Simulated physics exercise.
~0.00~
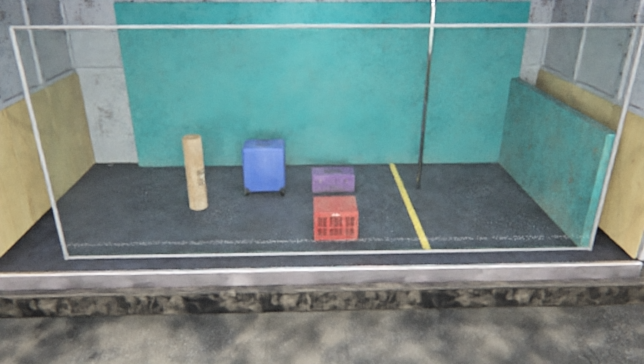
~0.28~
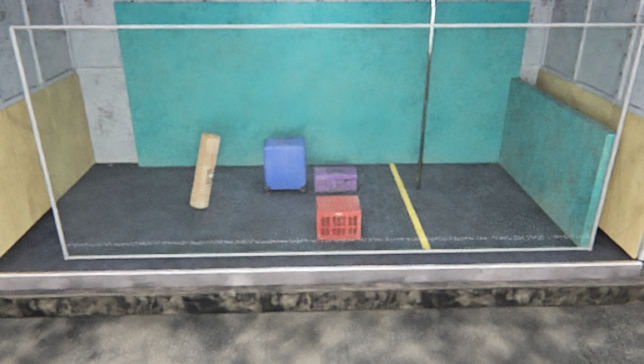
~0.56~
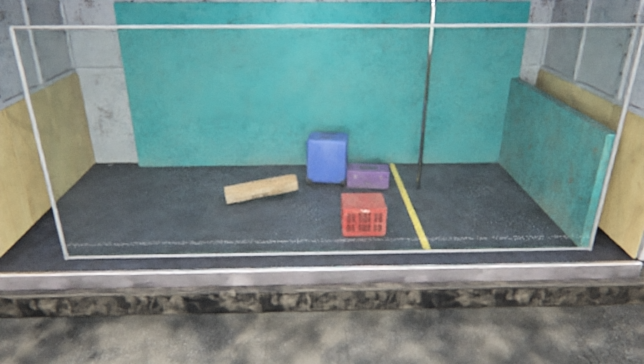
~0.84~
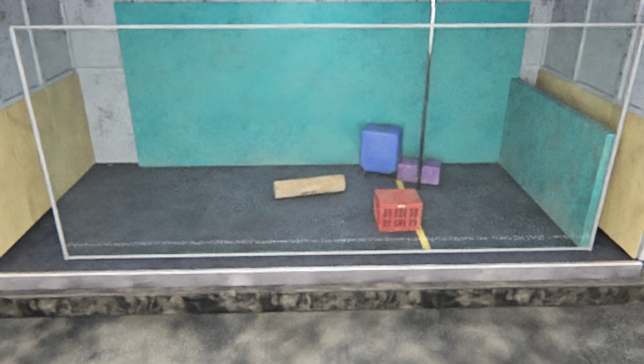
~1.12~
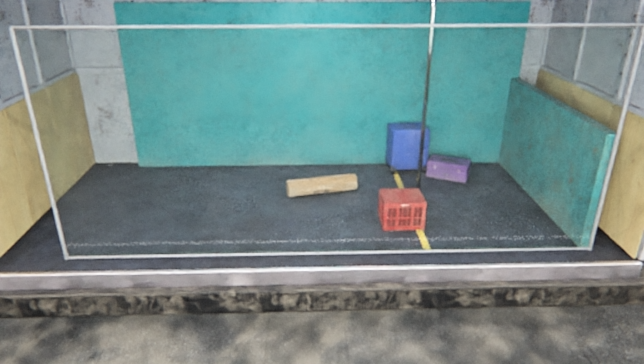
In a teal-walled bay, a brown roll topples as case, toolbox and crate slide right.
